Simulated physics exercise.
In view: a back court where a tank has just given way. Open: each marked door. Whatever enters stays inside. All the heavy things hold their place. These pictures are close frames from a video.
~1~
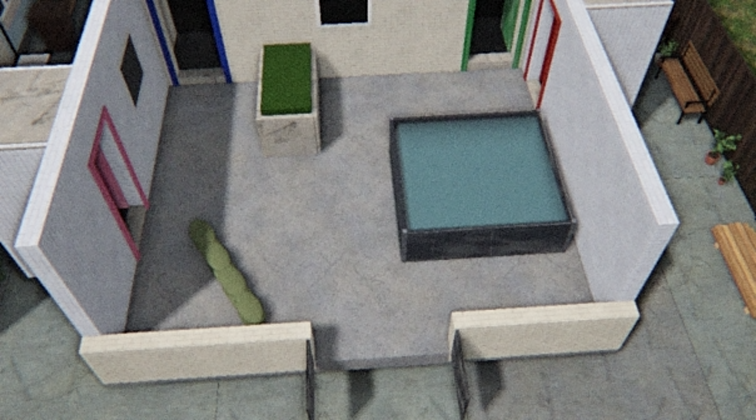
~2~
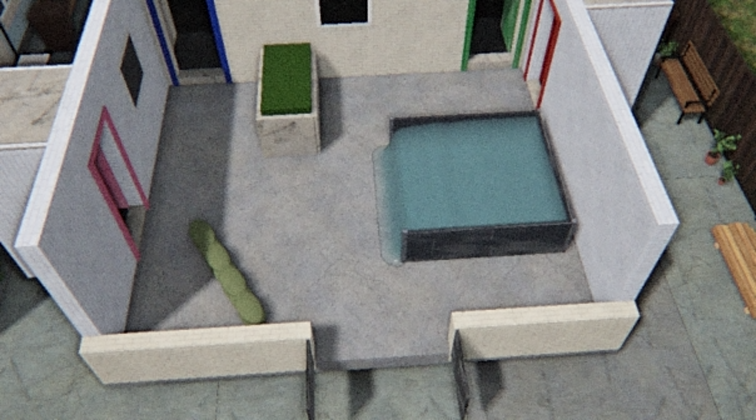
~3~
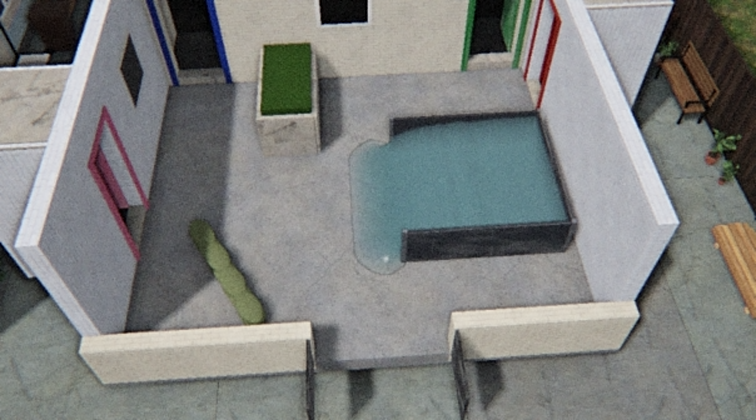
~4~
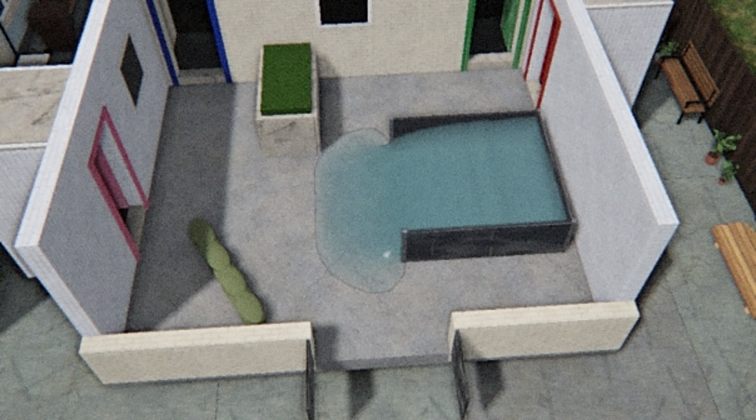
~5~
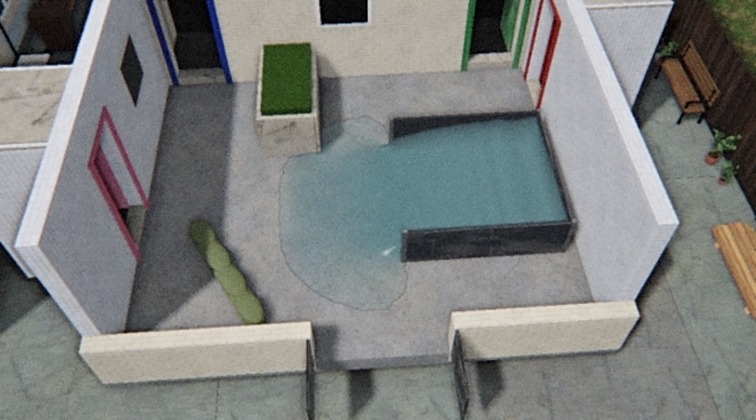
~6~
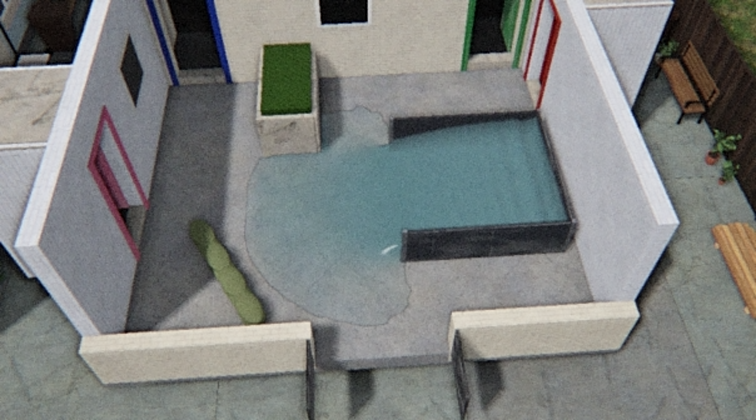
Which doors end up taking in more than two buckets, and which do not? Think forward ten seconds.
In order: The pink door tips over the cap there. The green door stays at or under the cap there. The red door tips over the cap there. The blue door tips over the cap there.
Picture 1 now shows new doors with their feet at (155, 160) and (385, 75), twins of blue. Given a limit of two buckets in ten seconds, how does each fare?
Well, the earlier one is above the limit, while the later one is below the limit.
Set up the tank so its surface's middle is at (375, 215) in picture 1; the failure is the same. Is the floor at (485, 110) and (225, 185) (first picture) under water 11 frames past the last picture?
Parched, soaked.
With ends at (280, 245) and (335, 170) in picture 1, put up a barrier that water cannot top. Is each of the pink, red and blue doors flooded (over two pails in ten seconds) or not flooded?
Result: Pink door remains below; red door ends up above; blue door remains below.
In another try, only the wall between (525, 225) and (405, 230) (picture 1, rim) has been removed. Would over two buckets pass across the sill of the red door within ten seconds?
I'd say the red door stays within the limit.
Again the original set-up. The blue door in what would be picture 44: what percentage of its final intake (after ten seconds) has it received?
I'd say some 100 per cent.
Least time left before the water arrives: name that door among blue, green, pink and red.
That would be the one in pink.
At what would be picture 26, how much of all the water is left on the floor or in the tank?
96 %.
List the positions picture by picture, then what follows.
In the first frame, the open tank at (476, 170) is whole and still.
In the second frame, water pours out at (399, 193) and has run to (388, 147).
In the third frame, water pours out at (399, 194) and has run to (371, 143).
In the fourth frame, the front is at (353, 135), out from the gap at (399, 195).
In the fifth frame, water pours out at (399, 196) and has run to (323, 132).
In the sixth frame, the front is at (258, 170), out from the gap at (399, 196).
A moment on, water covers 40 % of the floor; the pink door under two buckets in, the green door not reached, the red door not reached, the blue door not reached.
Next, water covers 50 % of the floor; the pink door over two buckets in, the green door not reached, the red door not reached, the blue door not reached.
Then, water covers 75 % of the floor; the pink door over two buckets in, the green door wet at the sill, nothing in, the red door not reached, the blue door over two buckets in.
Later, water covers 95 % of the floor; the pink door far over two buckets in, the green door wet at the sill, nothing in, the red door under two buckets in, the blue door far over two buckets in.
In the end, water covers 95 % of the floor; the pink door far over two buckets in, the green door wet at the sill, nothing in, the red door far over two buckets in, the blue door far over two buckets in.
